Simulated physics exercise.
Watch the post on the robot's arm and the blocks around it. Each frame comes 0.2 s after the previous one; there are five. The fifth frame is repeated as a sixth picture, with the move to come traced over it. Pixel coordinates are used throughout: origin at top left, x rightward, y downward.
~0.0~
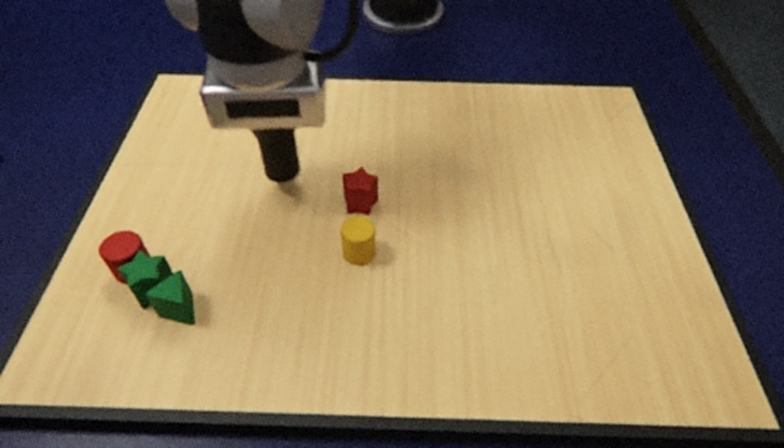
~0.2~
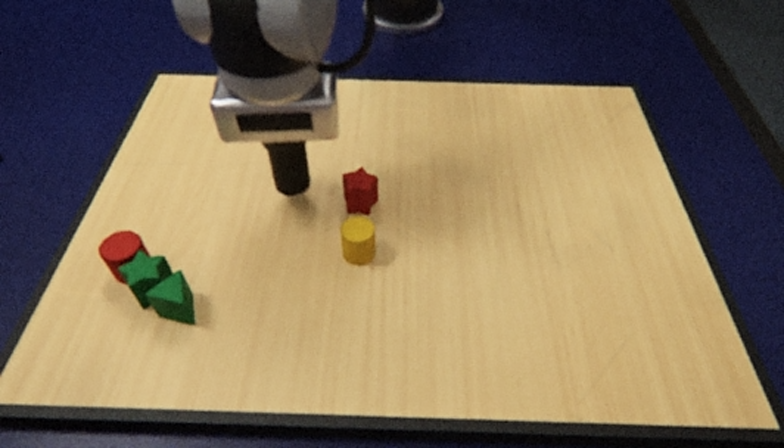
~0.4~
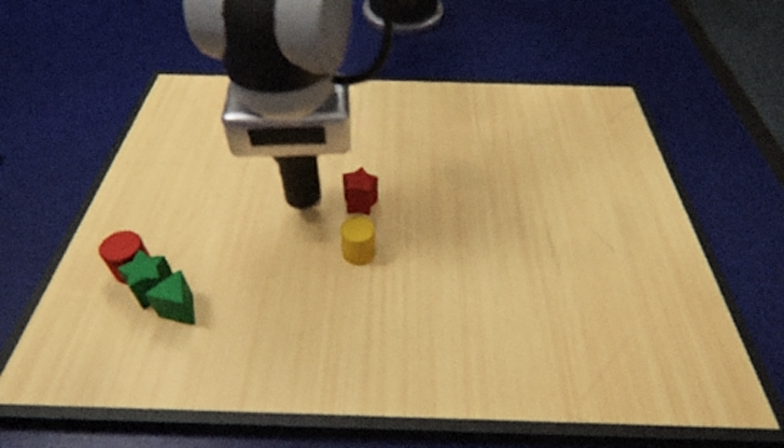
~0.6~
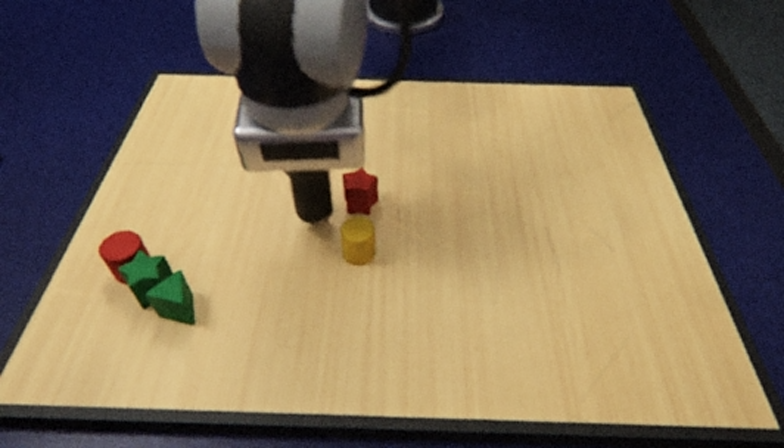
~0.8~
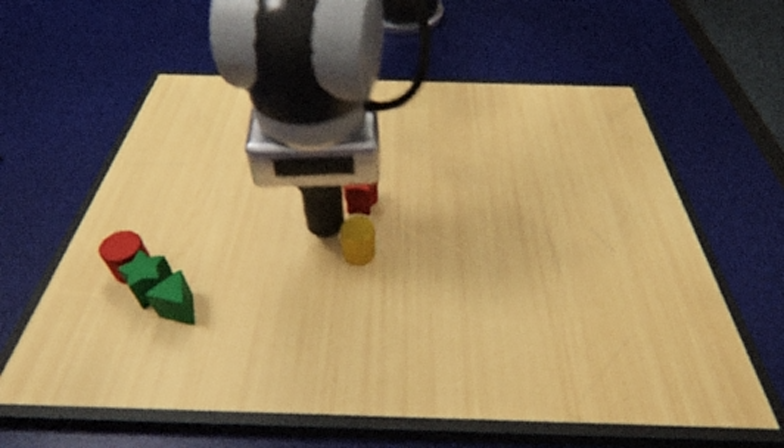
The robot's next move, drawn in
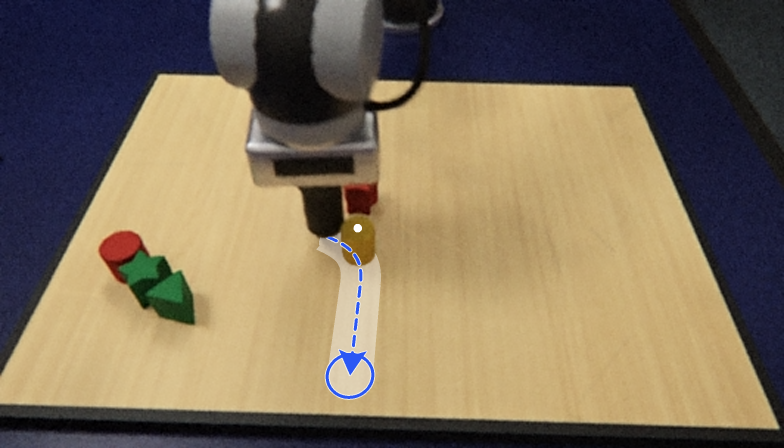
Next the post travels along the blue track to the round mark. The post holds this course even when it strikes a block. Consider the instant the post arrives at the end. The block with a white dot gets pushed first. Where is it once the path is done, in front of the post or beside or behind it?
Slipped off.
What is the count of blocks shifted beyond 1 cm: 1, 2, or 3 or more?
The answer is a single block.
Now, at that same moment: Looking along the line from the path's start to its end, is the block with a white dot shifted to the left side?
I expect so.
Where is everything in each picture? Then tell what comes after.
The first picture shows tip of the post (283, 171), middles of tops, yellow cylinder (358, 228), red star-shaped block (359, 179).
The second picture shows post (293, 184), nothing pushed.
The third picture shows post (303, 196), nothing pushed.
The fourth picture shows post (314, 210), nothing pushed.
The fifth picture shows post (326, 223), yellow cylinder (358, 228), red star-shaped block partly hidden.
The line goes from (327, 237) via (360, 269) and (357, 318), ending at (350, 375); the dot is on the yellow cylinder.
One third of the way, post (360, 257); yellow cylinder (397, 253).
Two thirds of the way, post (356, 306); yellow cylinder (399, 257).
At the end, post (349, 364); yellow cylinder (399, 257); red star-shaped block unmoved.
